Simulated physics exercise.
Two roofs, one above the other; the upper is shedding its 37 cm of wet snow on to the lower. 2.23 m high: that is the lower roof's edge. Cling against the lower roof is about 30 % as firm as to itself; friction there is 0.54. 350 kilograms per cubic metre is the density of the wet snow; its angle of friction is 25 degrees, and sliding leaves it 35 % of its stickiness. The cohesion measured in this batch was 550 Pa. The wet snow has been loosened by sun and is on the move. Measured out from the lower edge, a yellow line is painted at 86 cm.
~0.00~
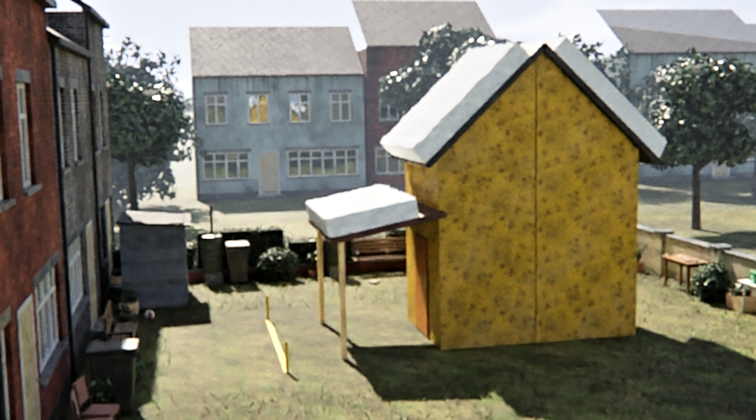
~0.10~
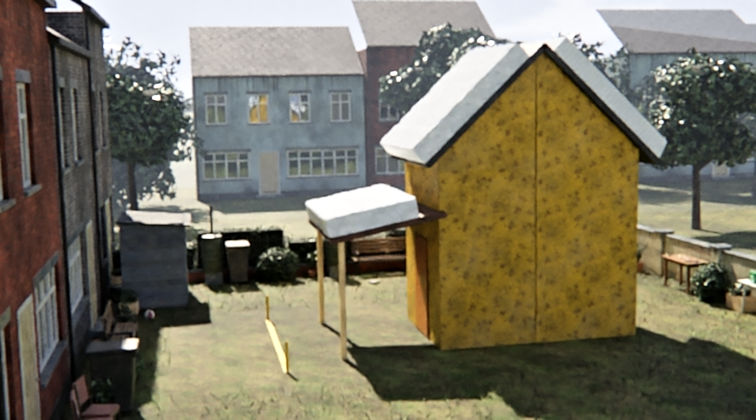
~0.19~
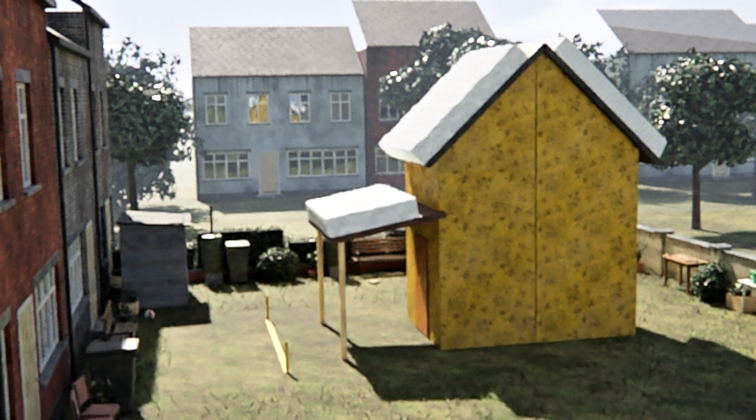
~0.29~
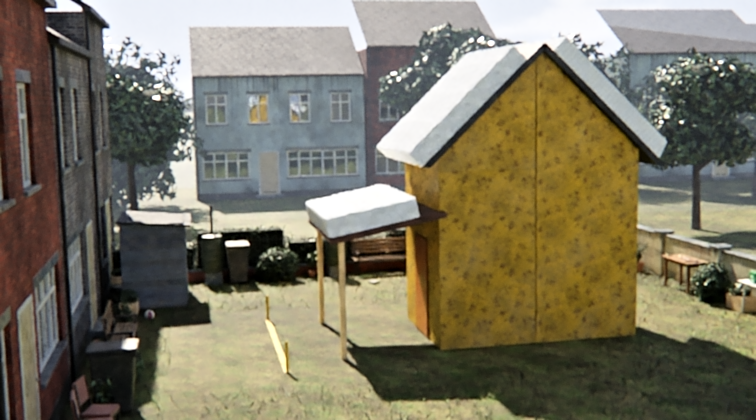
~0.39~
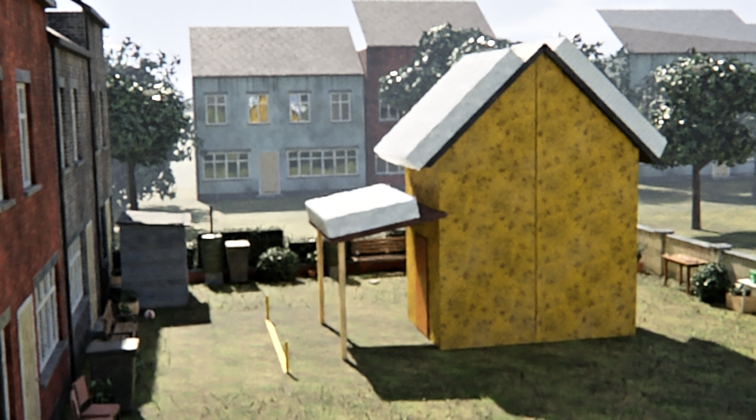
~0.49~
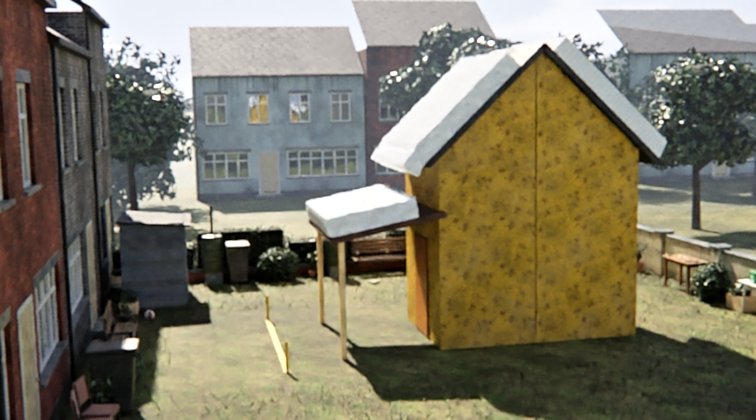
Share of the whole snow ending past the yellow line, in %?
Near 18 %.
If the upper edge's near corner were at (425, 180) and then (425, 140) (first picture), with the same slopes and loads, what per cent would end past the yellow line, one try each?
3 per cent, then 40 per cent.
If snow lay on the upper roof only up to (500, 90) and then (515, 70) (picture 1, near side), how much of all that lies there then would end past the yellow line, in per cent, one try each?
Respectively 4 % and 12 %.
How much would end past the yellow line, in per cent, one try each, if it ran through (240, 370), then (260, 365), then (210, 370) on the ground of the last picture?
First try around 6 per cent, second around 10 per cent, third around 1 per cent.
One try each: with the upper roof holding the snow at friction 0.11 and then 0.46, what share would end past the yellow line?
Respectively near 45 % and near 25 %.
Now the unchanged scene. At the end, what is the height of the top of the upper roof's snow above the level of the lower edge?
0.9 m or so.
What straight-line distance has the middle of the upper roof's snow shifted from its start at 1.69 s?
I'd say close to 2.4 m.
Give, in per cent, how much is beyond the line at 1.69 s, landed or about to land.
I'd put it at close to 0 in a hundred.
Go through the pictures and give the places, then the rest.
The first frame shows foremost bit of the wet snow at (424, 149).
The second frame shows foremost bit of the wet snow at (424, 150), its middle shifted 1.0 cm.
The third frame shows foremost bit of the wet snow at (423, 153), its middle shifted 4.2 cm, 2 % of it past the upper edge, in one piece.
The fourth frame shows foremost bit of the wet snow at (421, 151), its middle shifted 9.6 cm, 4 % of it past the upper edge, in one piece.
The fifth frame shows foremost bit of the wet snow at (418, 155), its middle shifted 17 cm, 7 % of it past the upper edge, in one piece.
The sixth frame shows foremost bit of the wet snow at (413, 153), its middle shifted 27 cm, 11 % of it past the upper edge, cracking.
After 1.04 s, none is below the lower edge and 0 % is past the line.
After 1.69 s, none is below the lower edge and 0 % is past the line.
After 2.35 s, 24 % is below the lower edge and 9 % is past the line.
After 3.00 s, 36 % is below the lower edge and 18 % is past the line.
After 6.00 s, 39 % is below the lower edge and 18 % is past the line.
